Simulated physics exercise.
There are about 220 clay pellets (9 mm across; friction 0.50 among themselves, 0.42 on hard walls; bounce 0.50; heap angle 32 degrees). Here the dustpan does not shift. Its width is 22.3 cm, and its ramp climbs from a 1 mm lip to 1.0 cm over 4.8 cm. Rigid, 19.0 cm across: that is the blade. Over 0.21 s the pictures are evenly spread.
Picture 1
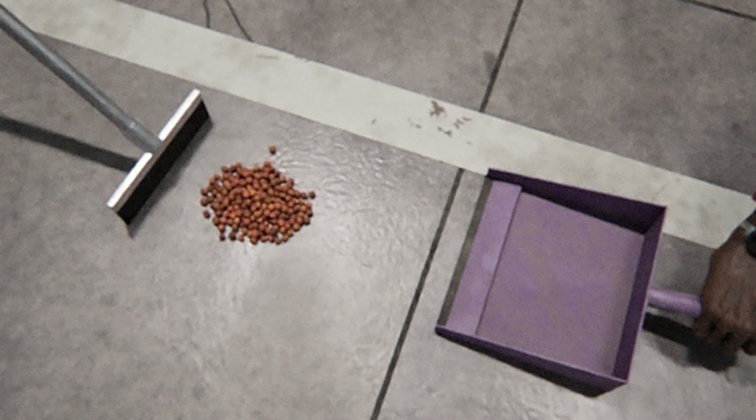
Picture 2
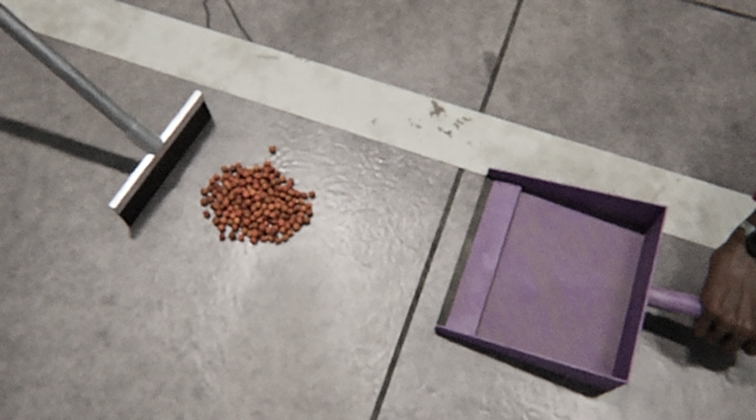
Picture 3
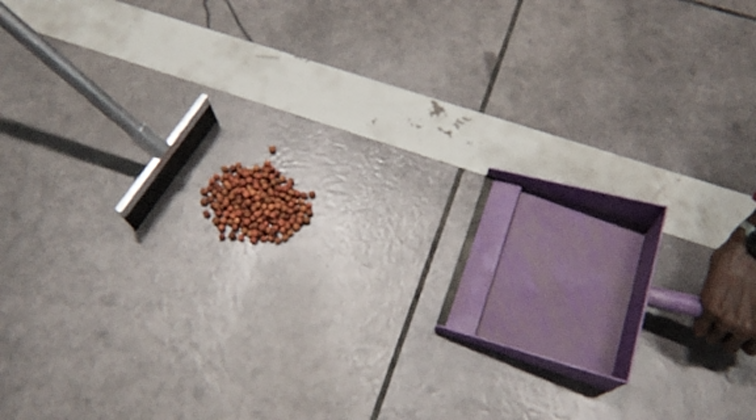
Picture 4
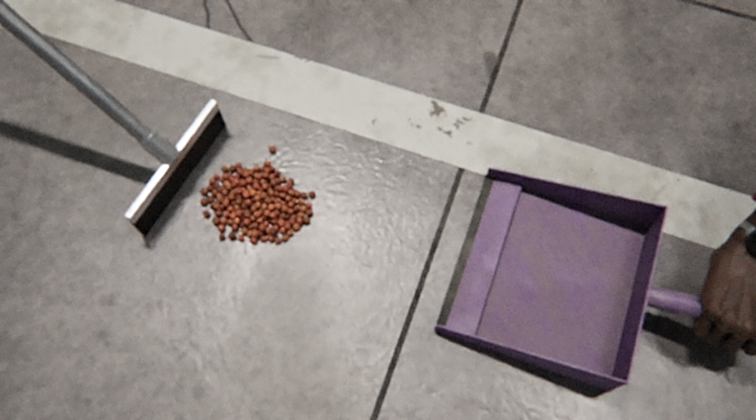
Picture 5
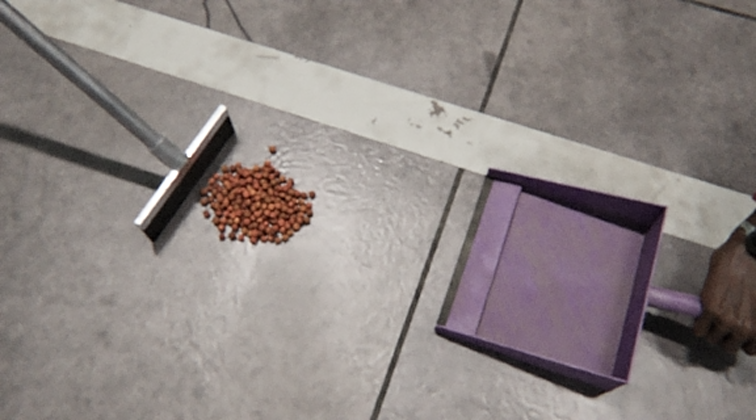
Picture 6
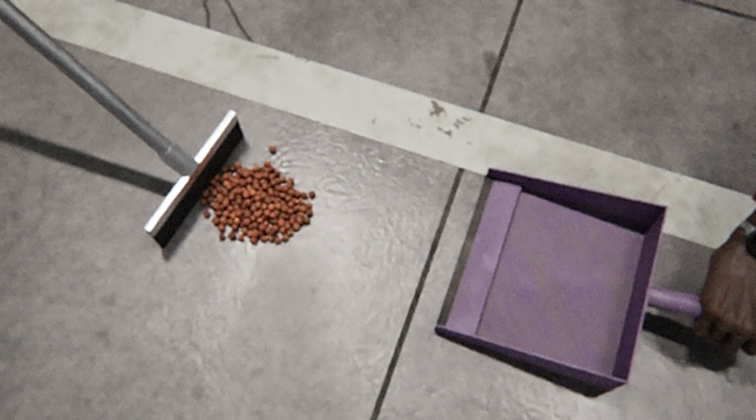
In the video, a long-handled blade slides a short way right and slightly down across a grey floor, up to the edge of a pile of reddish-brown pellets, while a hand holds a purple dustpan still at the right.
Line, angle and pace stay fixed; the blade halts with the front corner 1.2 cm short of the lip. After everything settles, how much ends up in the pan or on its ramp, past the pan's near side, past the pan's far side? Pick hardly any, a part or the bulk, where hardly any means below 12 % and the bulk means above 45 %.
Pan: A part; near side: A part; far side: Hardly any.
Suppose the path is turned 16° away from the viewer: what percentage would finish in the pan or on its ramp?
Estimate: 30 % in pan or on ramp.
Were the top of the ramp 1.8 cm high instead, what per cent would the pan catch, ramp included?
I'd expect close to 35 per cent.
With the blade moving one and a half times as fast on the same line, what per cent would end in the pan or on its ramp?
Near 35 %.
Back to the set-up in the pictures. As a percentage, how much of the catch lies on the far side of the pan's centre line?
Roughly 0 per cent.
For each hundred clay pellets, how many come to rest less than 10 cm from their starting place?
Roughly 5 per cent.
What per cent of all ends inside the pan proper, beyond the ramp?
Close to 5 per cent.
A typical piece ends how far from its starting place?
30 cm or thereabouts.
Then, 0.42 s after the last picture, middle of the blade 20 cm from the lip; 0 % over the lip, far side 0 %, near side 10 %.
Then, 0.70 s after the last picture, middle of the blade 10 cm from the lip; 0 % over the lip, far side 0 %, near side 25 %.
Then, 1.09 s after the last picture, middle of the blade 3 cm from the lip; 35 % over the lip, far side 0 %, near side 35 %.
In the end, pan 35 %, near side 35 %, far side 0 %, in front of the lip or behind the blade 30 %.
